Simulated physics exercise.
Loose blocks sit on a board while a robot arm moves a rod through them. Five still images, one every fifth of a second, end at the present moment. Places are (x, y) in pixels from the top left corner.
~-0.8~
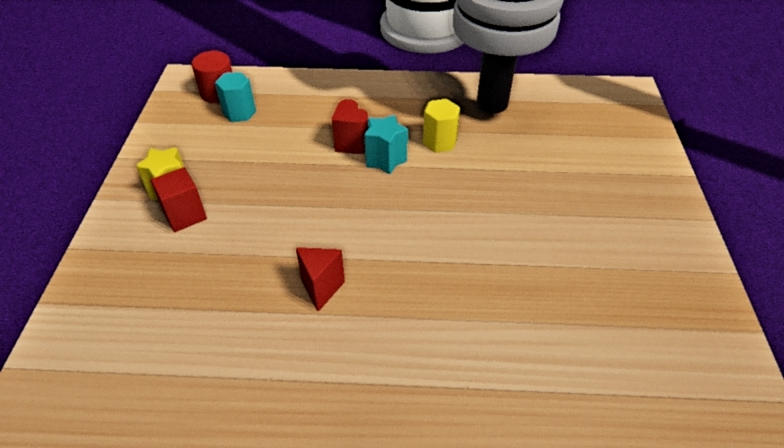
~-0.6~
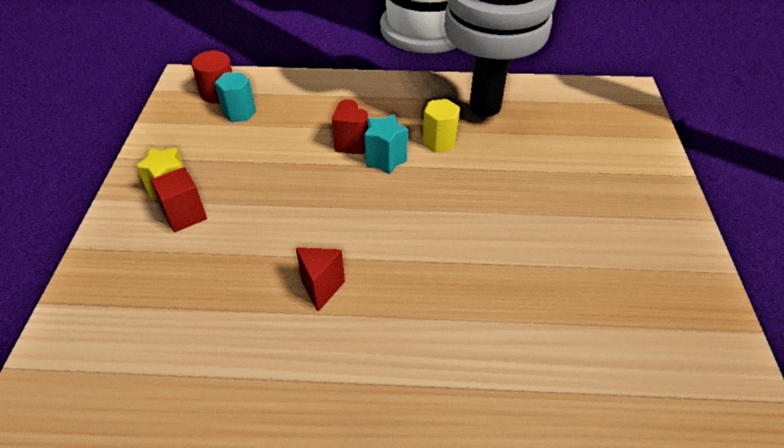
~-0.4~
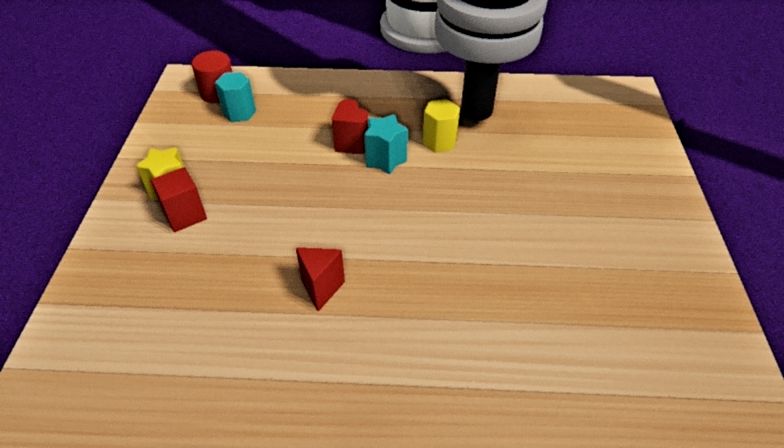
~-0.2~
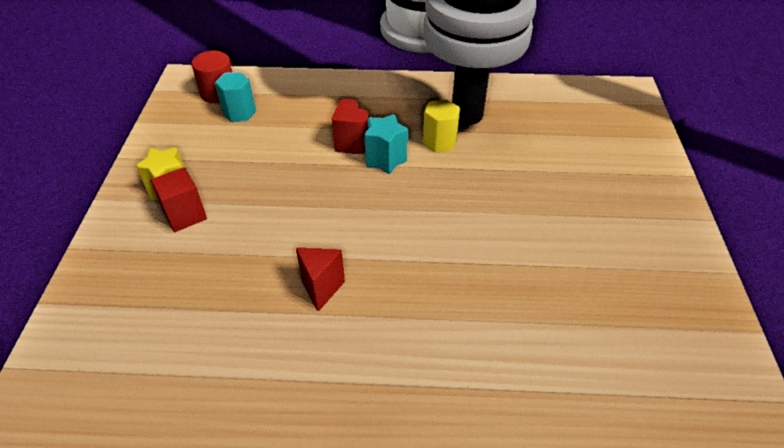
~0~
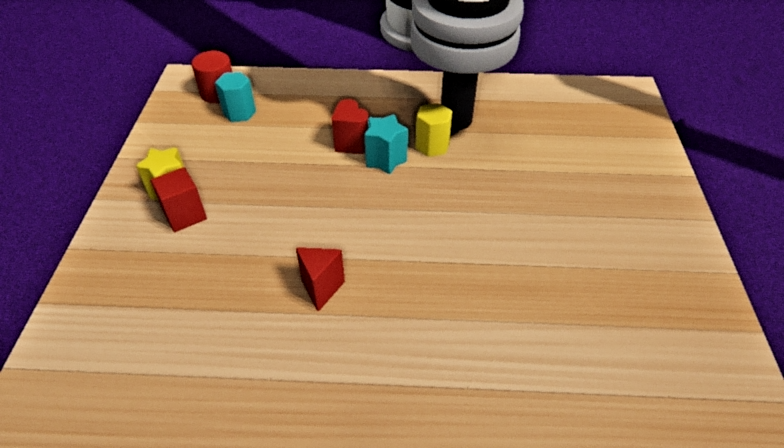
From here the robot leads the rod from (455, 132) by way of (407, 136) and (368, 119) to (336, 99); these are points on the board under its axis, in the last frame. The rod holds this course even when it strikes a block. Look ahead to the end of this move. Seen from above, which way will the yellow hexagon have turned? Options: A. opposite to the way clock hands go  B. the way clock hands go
It's A.
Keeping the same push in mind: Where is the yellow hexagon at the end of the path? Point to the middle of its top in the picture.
By then it is at (411, 125).
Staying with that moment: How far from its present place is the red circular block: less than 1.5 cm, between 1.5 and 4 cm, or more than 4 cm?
It shifts by less than 1.5 cm.
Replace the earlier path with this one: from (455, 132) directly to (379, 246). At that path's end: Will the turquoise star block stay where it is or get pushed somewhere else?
Shifted.
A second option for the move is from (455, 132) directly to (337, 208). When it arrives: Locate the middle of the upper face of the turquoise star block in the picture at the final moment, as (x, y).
It comes to (326, 142).
What follows on the original path. One third of the way, rod at (406, 125); turquoise star block at (377, 130), turned 15° clockwise; yellow hexagon at (411, 125), turned 30° anticlockwise.
Two thirds of the way, rod at (367, 109); turquoise star block at (377, 130), turned 15° clockwise; yellow hexagon at (411, 125), turned 30° anticlockwise.
At the end, rod at (335, 89); red circular block still; red heart block still; turquoise star block at (377, 130), turned 15° clockwise; yellow hexagon at (411, 125), turned 30° anticlockwise.
